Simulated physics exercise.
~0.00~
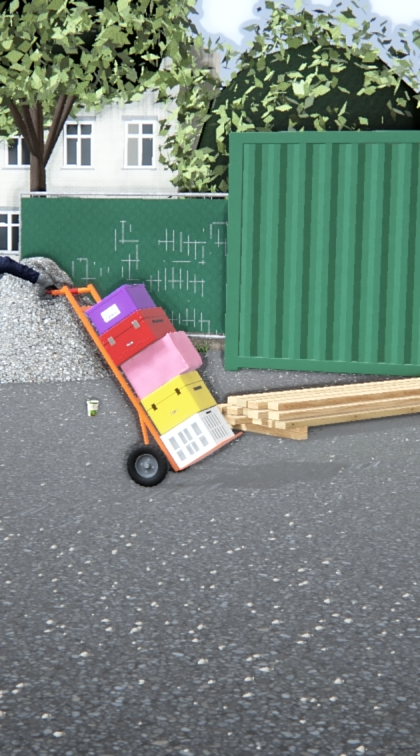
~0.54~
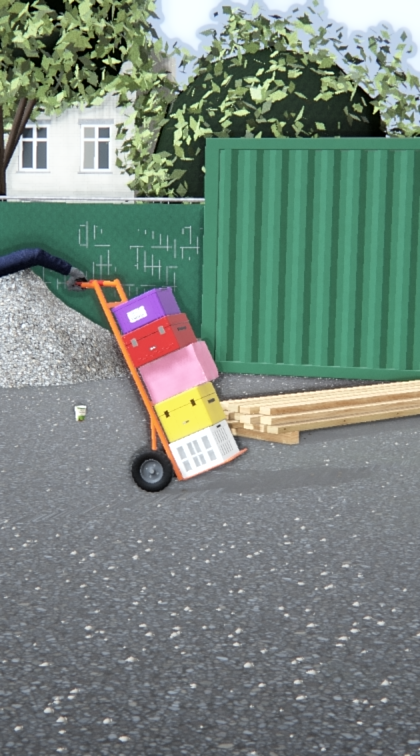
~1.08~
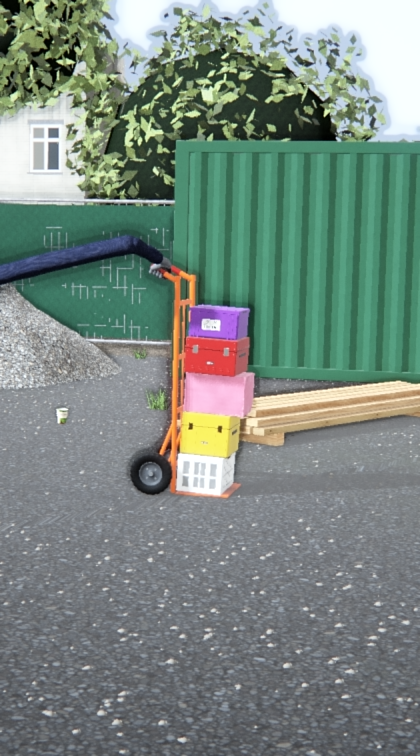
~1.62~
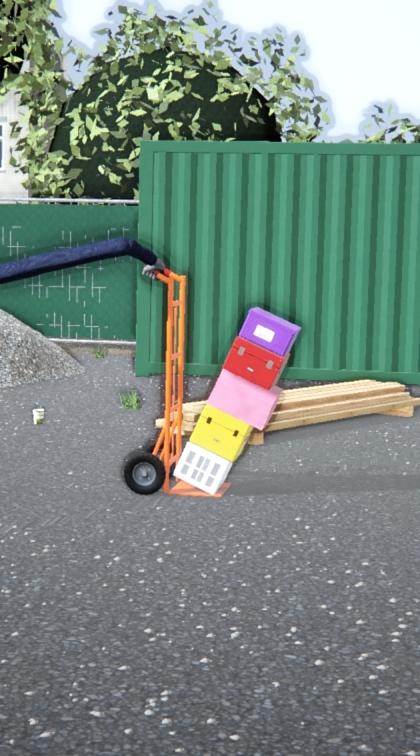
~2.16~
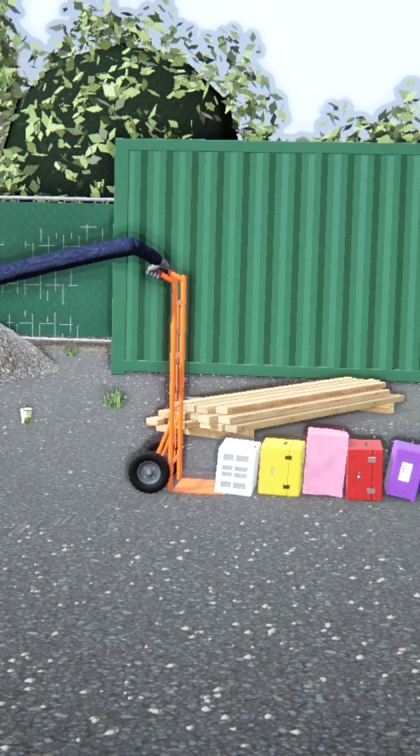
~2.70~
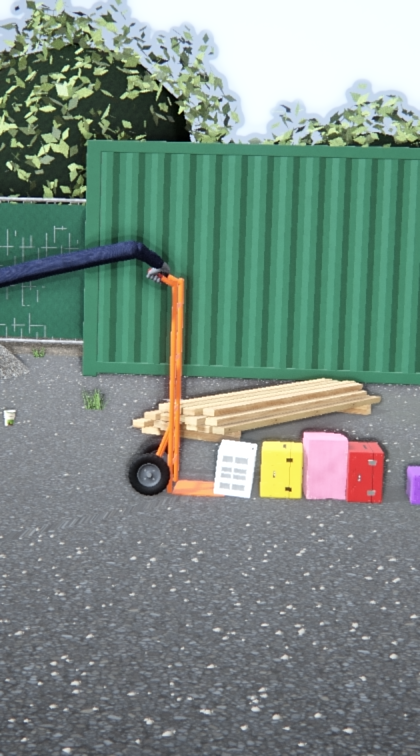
An orange hand truck, held at its handle by a dark-sleeved arm from the left, leans back on a paved yard seen from the side, before a green container and stacked timber. It carries a white crate at the bottom, then a yellow toolbox, a pink box, a red toolbox and a purple tote on top. The arm swings the truck forward until it stands upright. The stack keeps tipping to the right and topples off in a row. The white crate lies over at the plate's end, with the yellow, pink and red boxes beside it and the purple tote farthest right.
